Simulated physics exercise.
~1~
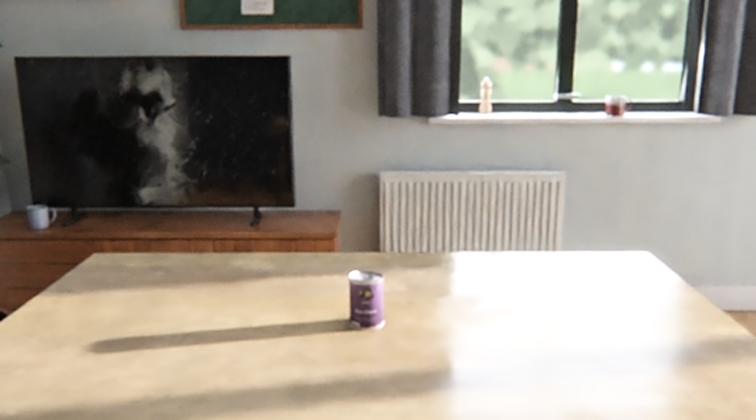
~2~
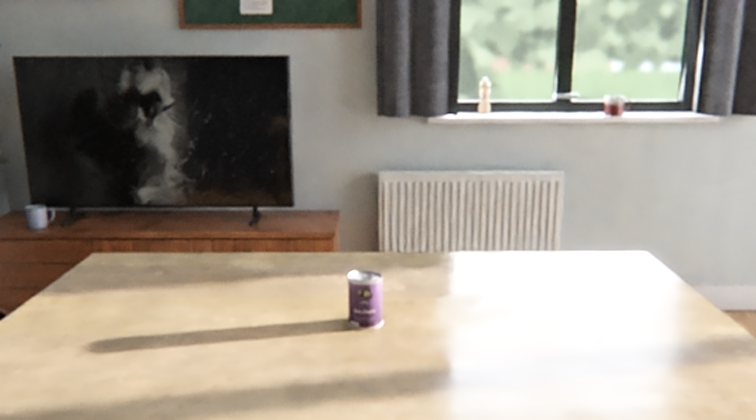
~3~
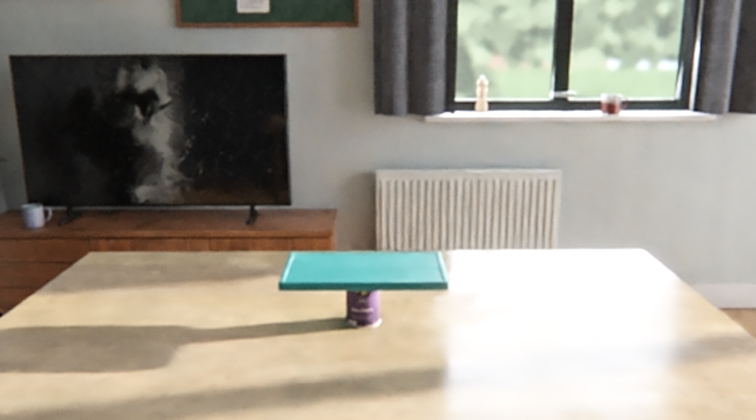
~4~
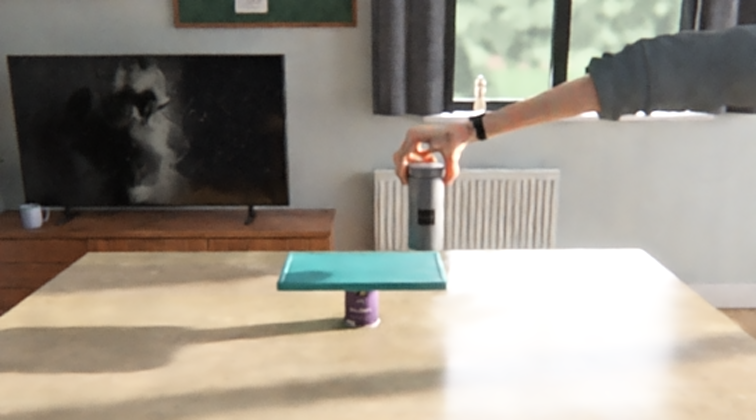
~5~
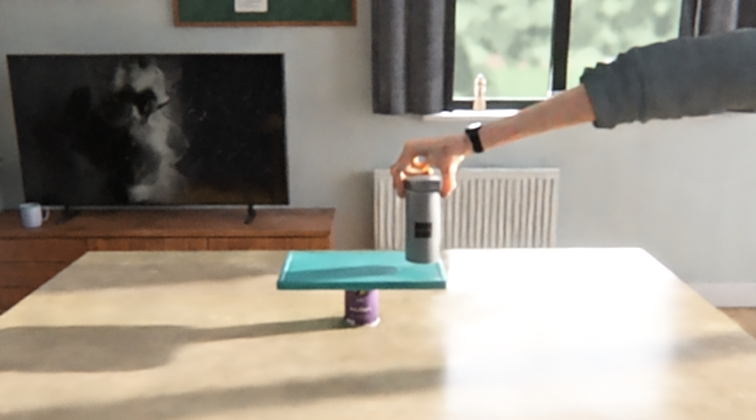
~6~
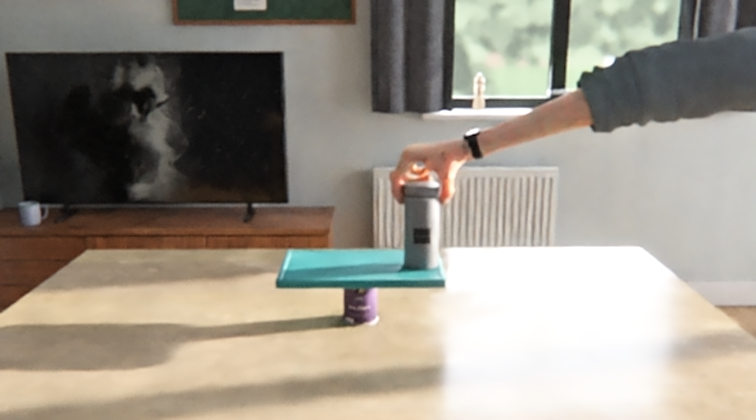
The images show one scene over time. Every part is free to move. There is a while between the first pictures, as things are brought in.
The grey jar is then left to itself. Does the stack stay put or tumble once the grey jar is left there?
It tumbles.
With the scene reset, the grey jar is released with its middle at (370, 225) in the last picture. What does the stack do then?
Stands.
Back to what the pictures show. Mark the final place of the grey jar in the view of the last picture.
The object finishes somewhere near (472, 304).
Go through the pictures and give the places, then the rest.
In the first picture, the last thing is not in view yet; purple tin (366, 300).
In the second picture, the last thing is not in view yet; purple tin (365, 300).
In the third picture, the last thing is not in view yet; purple tin (363, 298).
The fourth picture shows on its way; grey jar (426, 207); purple tin (361, 298).
The fifth picture shows on its way; grey jar (422, 219); purple tin (361, 298).
The sixth picture shows in place under the hand; grey jar (421, 225); purple tin (360, 296).
Then, 0.30 s on from there, grey jar now fallen; turquoise lid turned 52° from how it was put.
Then, 0.40 s on from there, turquoise lid turned 54° from how it was put.
In the end, fallen, grey jar; toppled in the stack, turquoise lid; purple tin unmoved. At the end, from the last picture's camera, grey jar near (471, 304). The stack gives way.
